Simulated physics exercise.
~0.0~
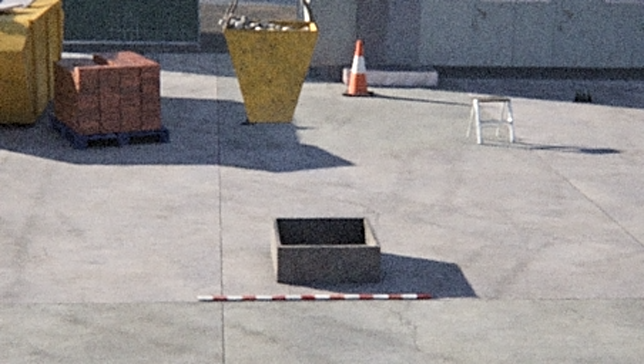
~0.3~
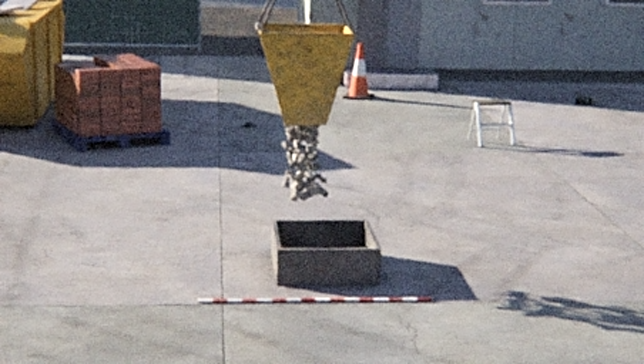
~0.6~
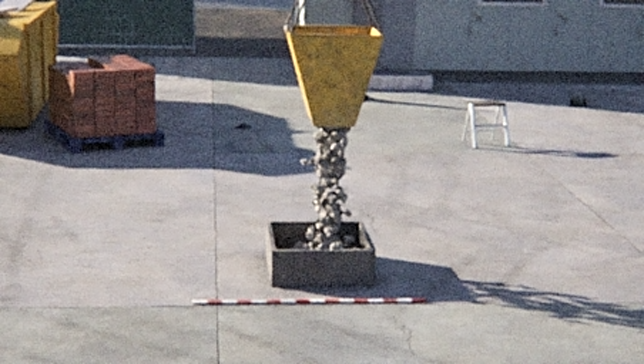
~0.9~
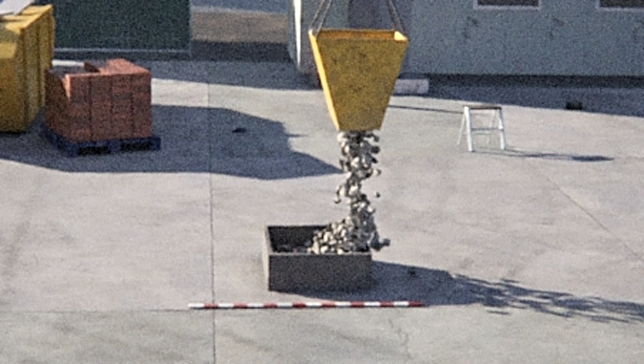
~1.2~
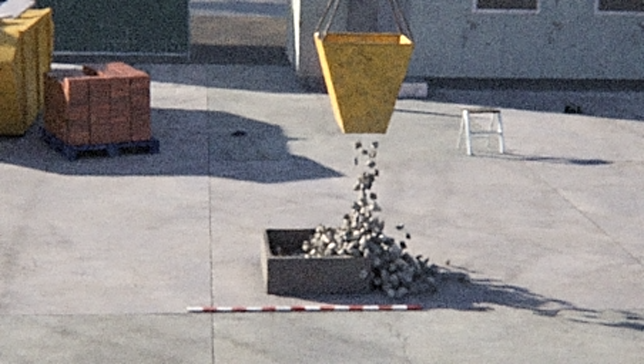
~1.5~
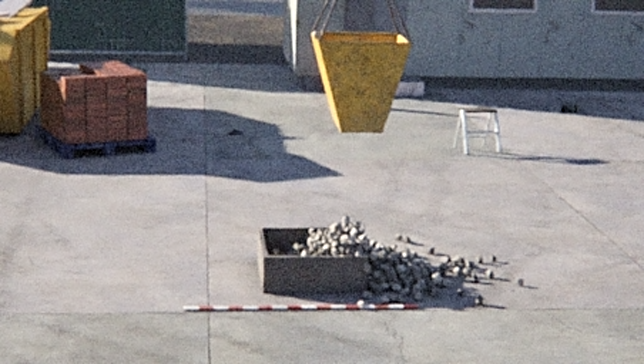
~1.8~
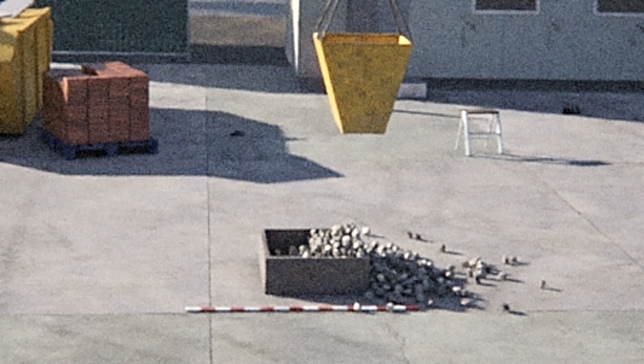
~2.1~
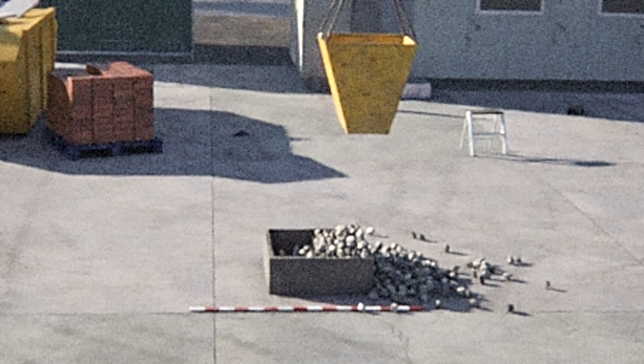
In the video, a yellow skip hanging over a concrete yard moves right while releasing grey stones from its bottom into a low open box. The stream drifts past the box's right side, and the emptied skip hangs above stones heaped inside the box and scattered beside it.
